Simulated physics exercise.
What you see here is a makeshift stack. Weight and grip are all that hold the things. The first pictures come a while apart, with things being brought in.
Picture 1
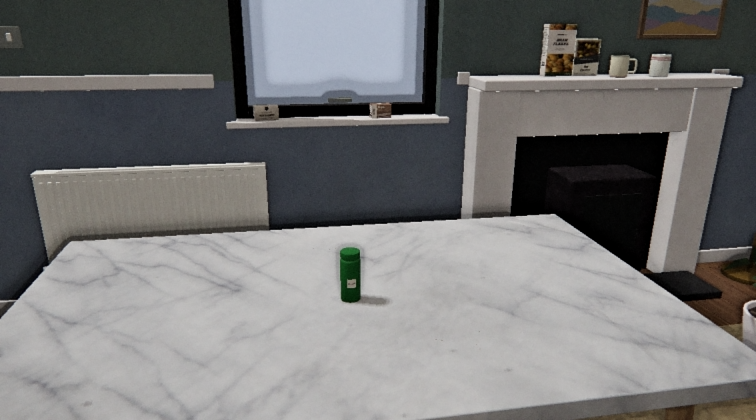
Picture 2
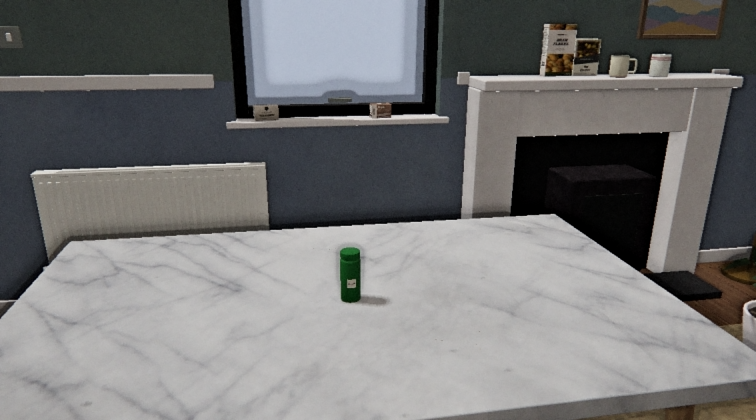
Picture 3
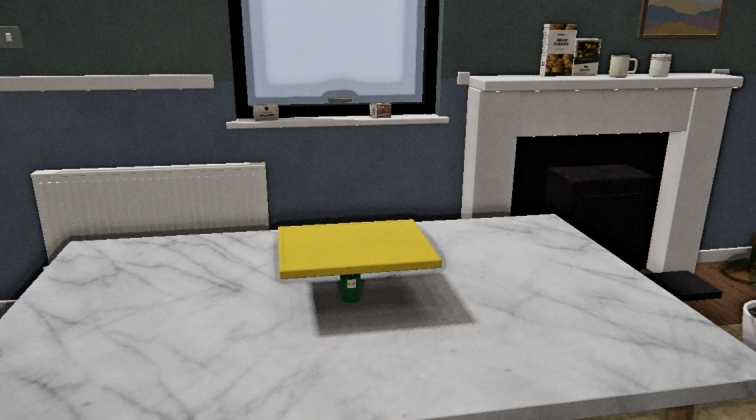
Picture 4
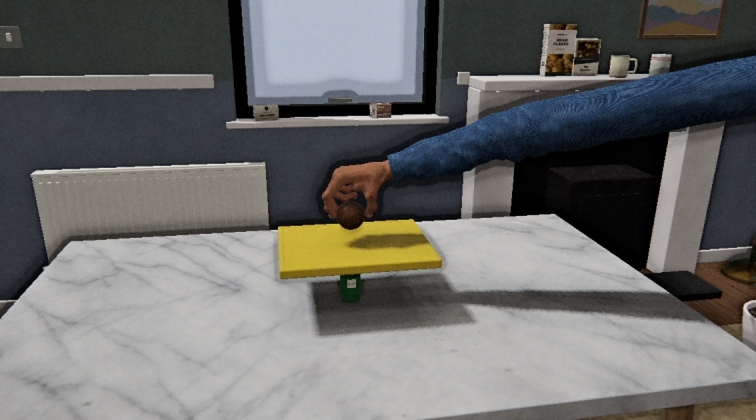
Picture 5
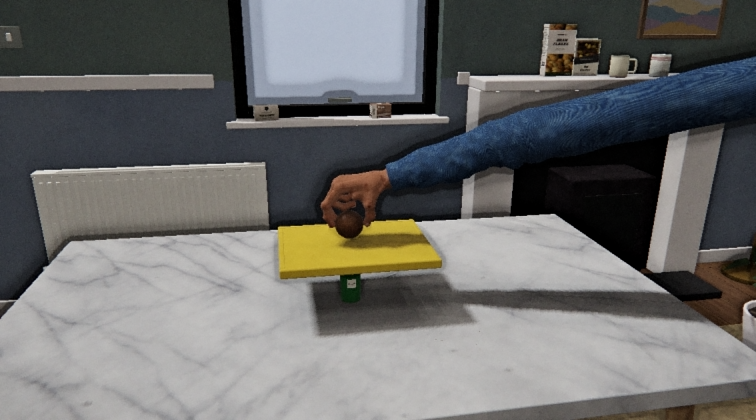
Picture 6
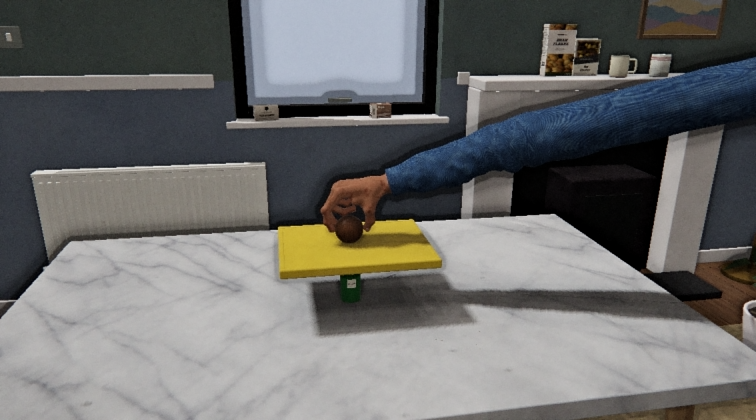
A hand in a blue sleeve reached in from the right and lowered a brown onion onto a yellow board, which had appeared on top of a green shaker standing on a marble table.
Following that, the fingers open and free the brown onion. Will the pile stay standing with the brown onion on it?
Stays in place.
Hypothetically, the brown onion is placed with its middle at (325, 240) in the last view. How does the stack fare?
Then it stays up.
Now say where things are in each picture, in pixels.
In the first frame, the last thing is not in view yet; green shaker (350, 275).
In the second frame, the last thing is not in view yet; green shaker (350, 275).
In the third frame, the last thing is not in view yet; green shaker (350, 275).
The fourth frame shows still above its spot; brown onion (350, 215); green shaker (350, 275).
The fifth frame shows still above its spot; brown onion (349, 224); green shaker (350, 275).
The sixth frame shows in place under the hand; brown onion (349, 229); green shaker (350, 275).
Then, 0.30 s after the last picture, nothing has stirred.
Then, 0.70 s after the last picture, brown onion resting near (349, 229).
At rest, all 3 in place. Seen from the same camera at the end, brown onion near (349, 229). The stack keeps its balance.
